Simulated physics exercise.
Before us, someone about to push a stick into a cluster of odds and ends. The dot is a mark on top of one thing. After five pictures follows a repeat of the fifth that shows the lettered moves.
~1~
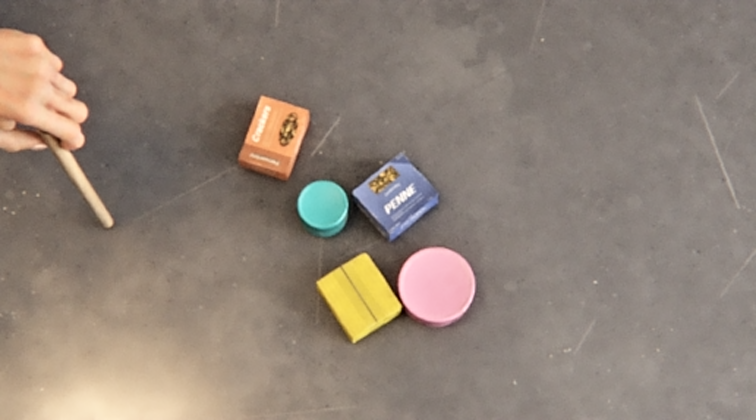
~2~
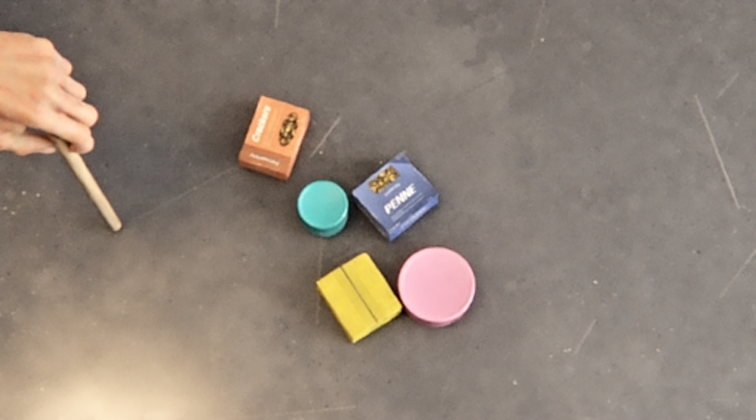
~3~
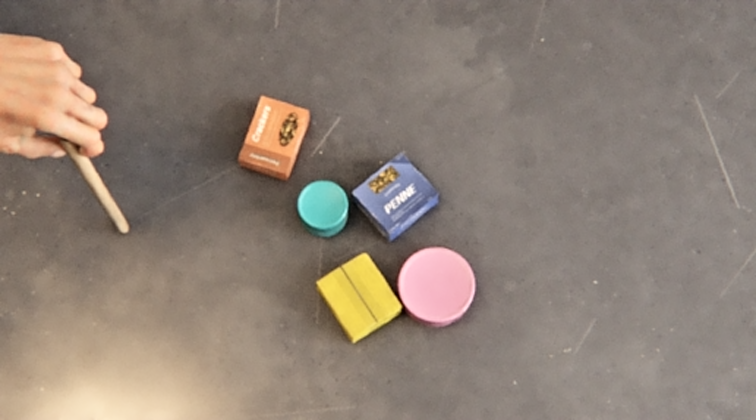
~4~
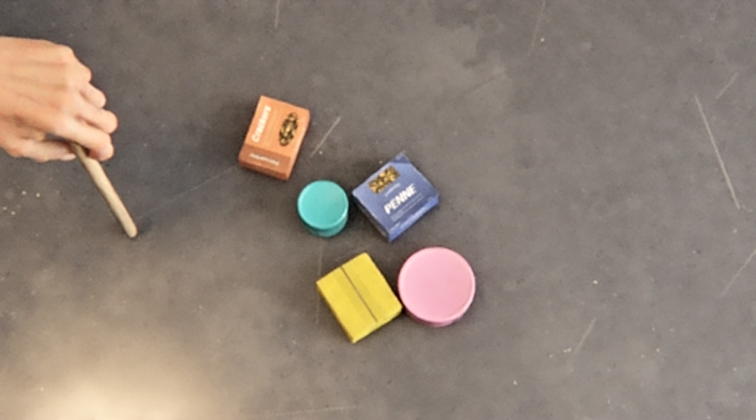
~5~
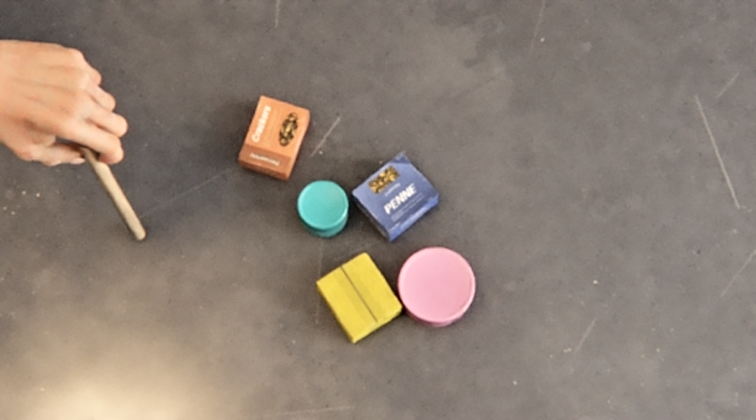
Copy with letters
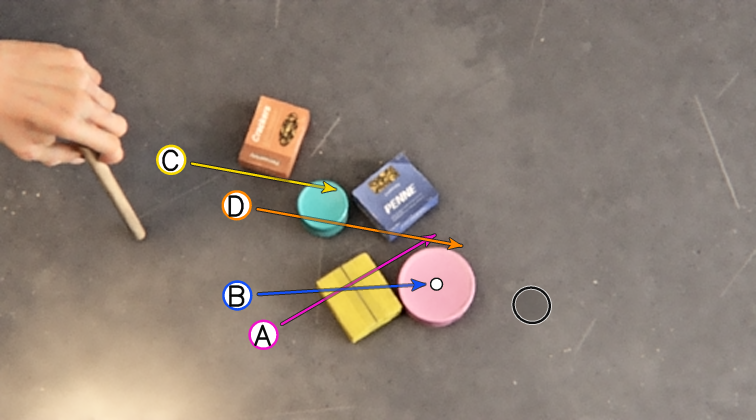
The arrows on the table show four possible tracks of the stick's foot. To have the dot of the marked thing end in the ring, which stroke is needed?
Take B.
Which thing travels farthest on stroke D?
The turquoise jar goes farthest.
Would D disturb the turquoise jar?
On that stroke, yes.
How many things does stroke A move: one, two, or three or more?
It moves two.
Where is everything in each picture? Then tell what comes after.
In the first picture, orange packet (274, 138); pink jar (436, 287); turquoise jar (323, 210).
In the second picture, turquoise jar (323, 210); blue packet (396, 197).
In the third picture, yellow box (359, 298); orange packet (274, 138).
In the fourth picture, pink jar (436, 287); turquoise jar (323, 210).
In the fifth picture, blue packet (396, 197); yellow box (359, 298); orange packet (274, 138).
On the marked copy, A from (282, 324) to (435, 235); B from (258, 294) to (425, 284); C from (192, 164) to (335, 190); D from (257, 209) to (462, 246); the ring at (532, 305); the white dot at (437, 284).
Taking B. A third of the way, foot of the stick (319, 291); pink jar (436, 287).
Two thirds of the way, foot of the stick (380, 288); pink jar (484, 294); yellow box (412, 302).
When it is over, foot of the stick (425, 285); pink jar (529, 307); yellow box (453, 306); the dot on the pink jar is in the ring.
As for the rest, A leaves the dotted thing at (495, 306); C leaves the dotted thing at (436, 287); D leaves the dotted thing at (453, 312).
